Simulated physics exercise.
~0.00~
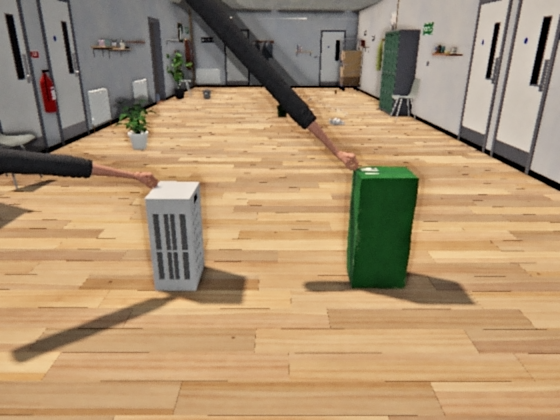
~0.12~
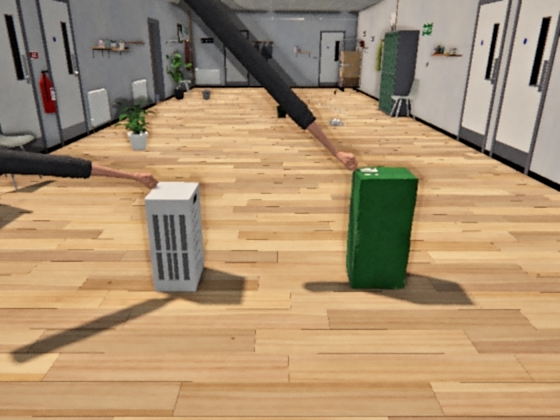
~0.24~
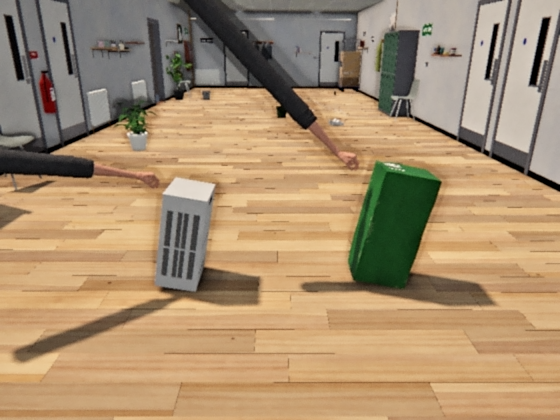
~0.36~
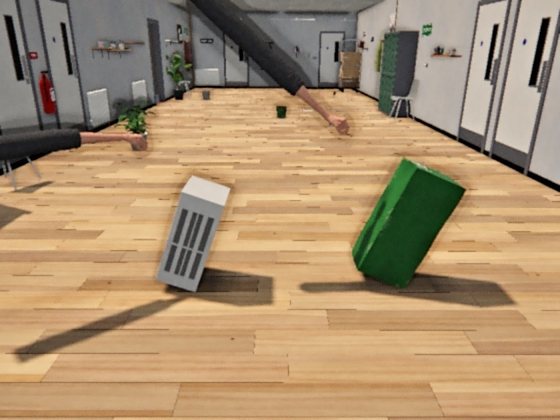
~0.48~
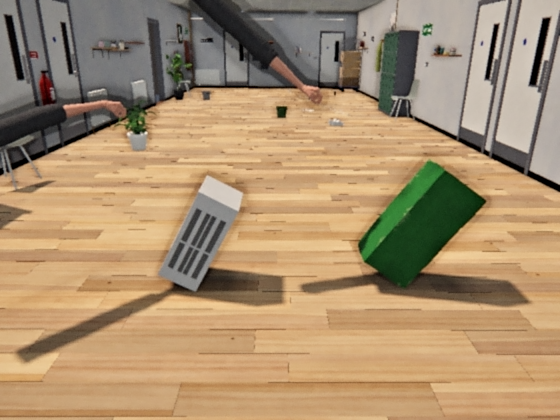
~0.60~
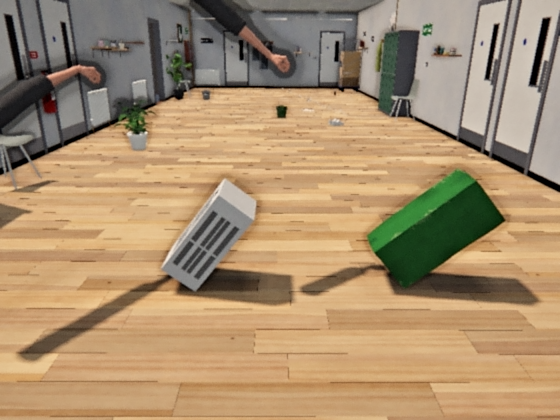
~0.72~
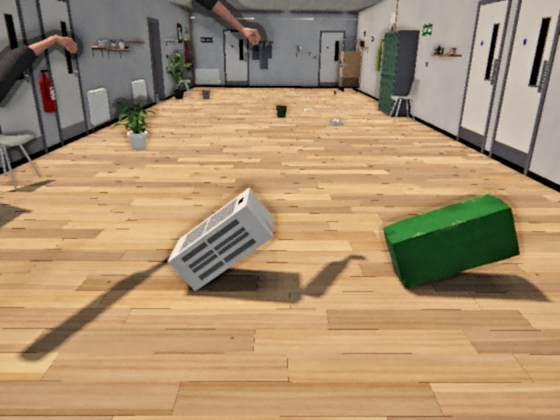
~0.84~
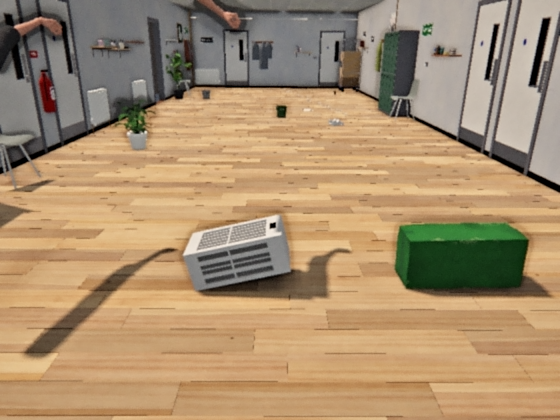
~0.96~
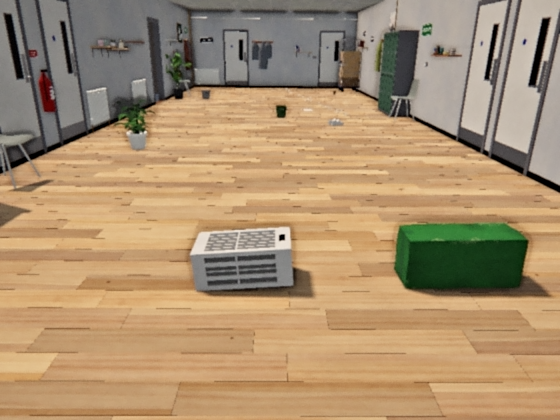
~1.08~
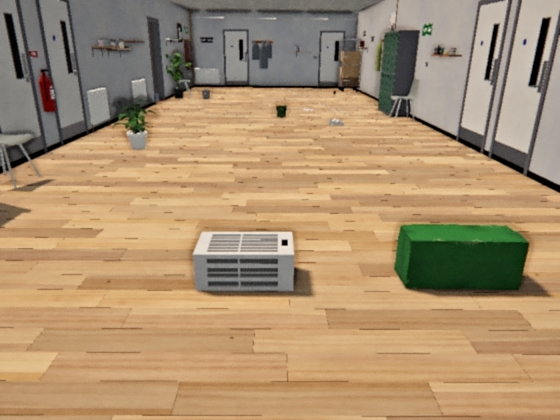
The clip opens on a long room with a pale wooden floor, where a white crate with slatted sides stands on the left and a taller green parcel stands on the right. Two dark-sleeved arms reach in from the left and above, a hand at the top of each object. Both begin to lean right as the hands let go and draw back. The green parcel tips faster and drops onto its side first. The white crate keeps tilting, then follows it down. By the end the arms are gone and both lie still on their sides.
